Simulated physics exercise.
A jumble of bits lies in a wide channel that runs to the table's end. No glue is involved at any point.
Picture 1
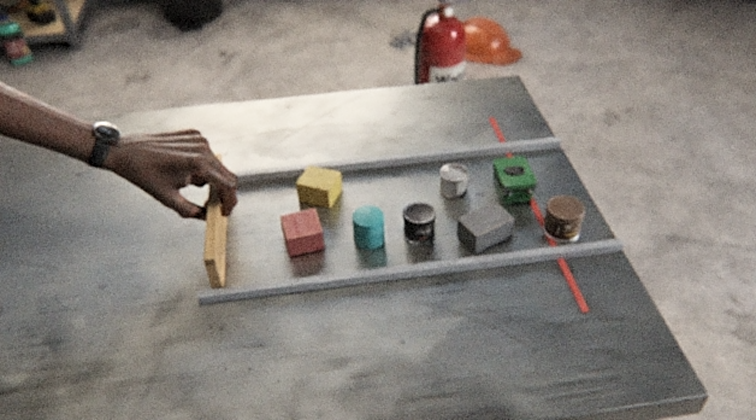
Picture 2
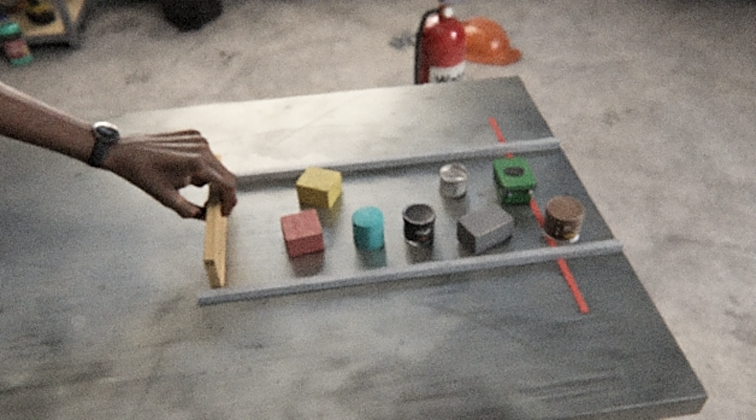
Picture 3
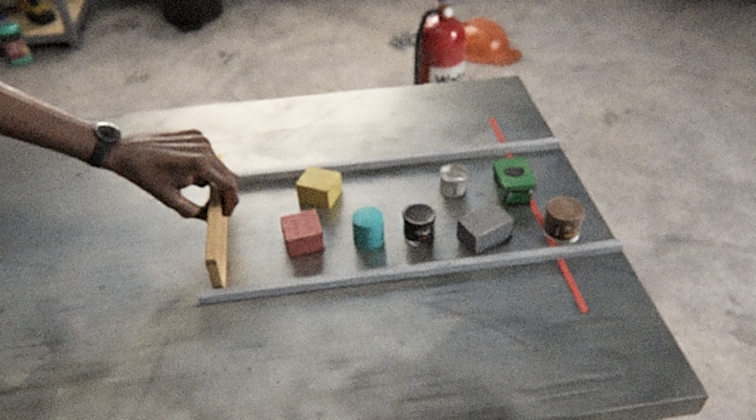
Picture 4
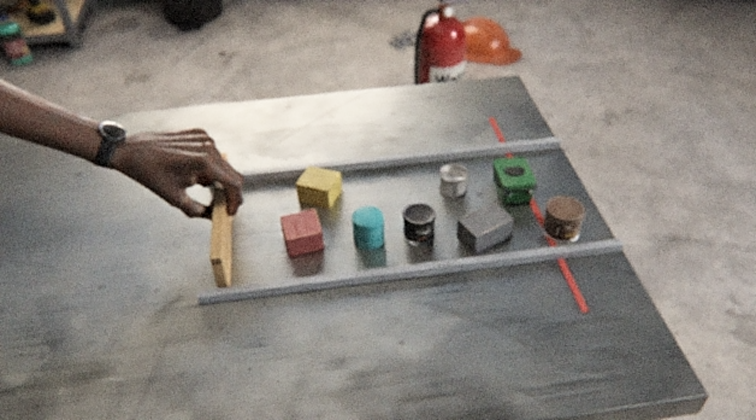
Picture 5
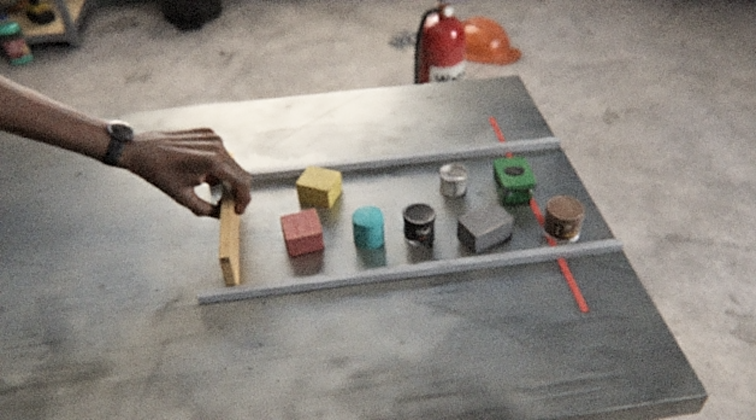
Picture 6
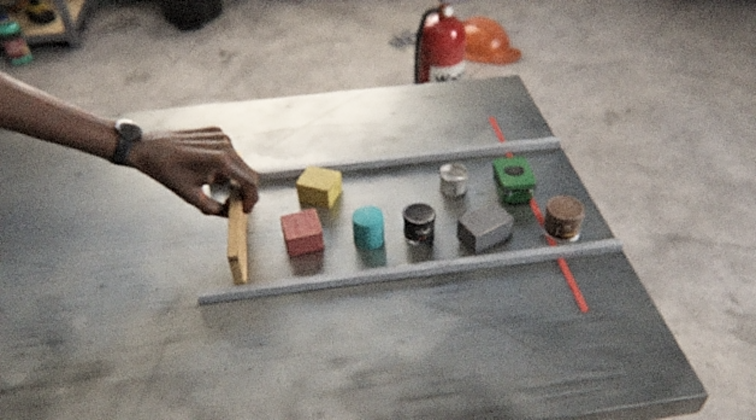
A hand edging a wooden board slightly right along a channel on a metal table, the scattered small blocks and pots staying still.
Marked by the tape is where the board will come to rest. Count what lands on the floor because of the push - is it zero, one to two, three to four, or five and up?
The count is one to two.
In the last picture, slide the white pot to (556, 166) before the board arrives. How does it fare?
I reckon it remains in place.
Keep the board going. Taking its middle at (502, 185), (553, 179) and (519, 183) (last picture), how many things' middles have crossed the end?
The numbers past the end are 0, 4 and 1.
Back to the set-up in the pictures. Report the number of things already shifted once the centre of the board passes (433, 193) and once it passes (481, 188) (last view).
At the first spot 7, then 7.
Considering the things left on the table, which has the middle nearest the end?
The brown pot winds up nearest.
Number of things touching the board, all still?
The number is 4.
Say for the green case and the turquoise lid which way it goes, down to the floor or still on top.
The green case stays put, and the turquoise lid stays put.
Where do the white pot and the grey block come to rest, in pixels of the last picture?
Listed in order, first is (539, 177) and the other is (576, 231).
A little later, none off yet; brown pot at rest near (563, 218); green case at rest near (513, 181); grey block at rest near (485, 228).
Next, none off yet; brown pot at rest near (563, 218); green case at rest near (514, 180); grey block at rest near (490, 229).
Later still, none off yet; brown pot at rest near (564, 218); green case shifted about its own width near (541, 172); grey block shifted about its own width near (527, 235).
When it is over, the number that fall off is one or two; down, black pot.
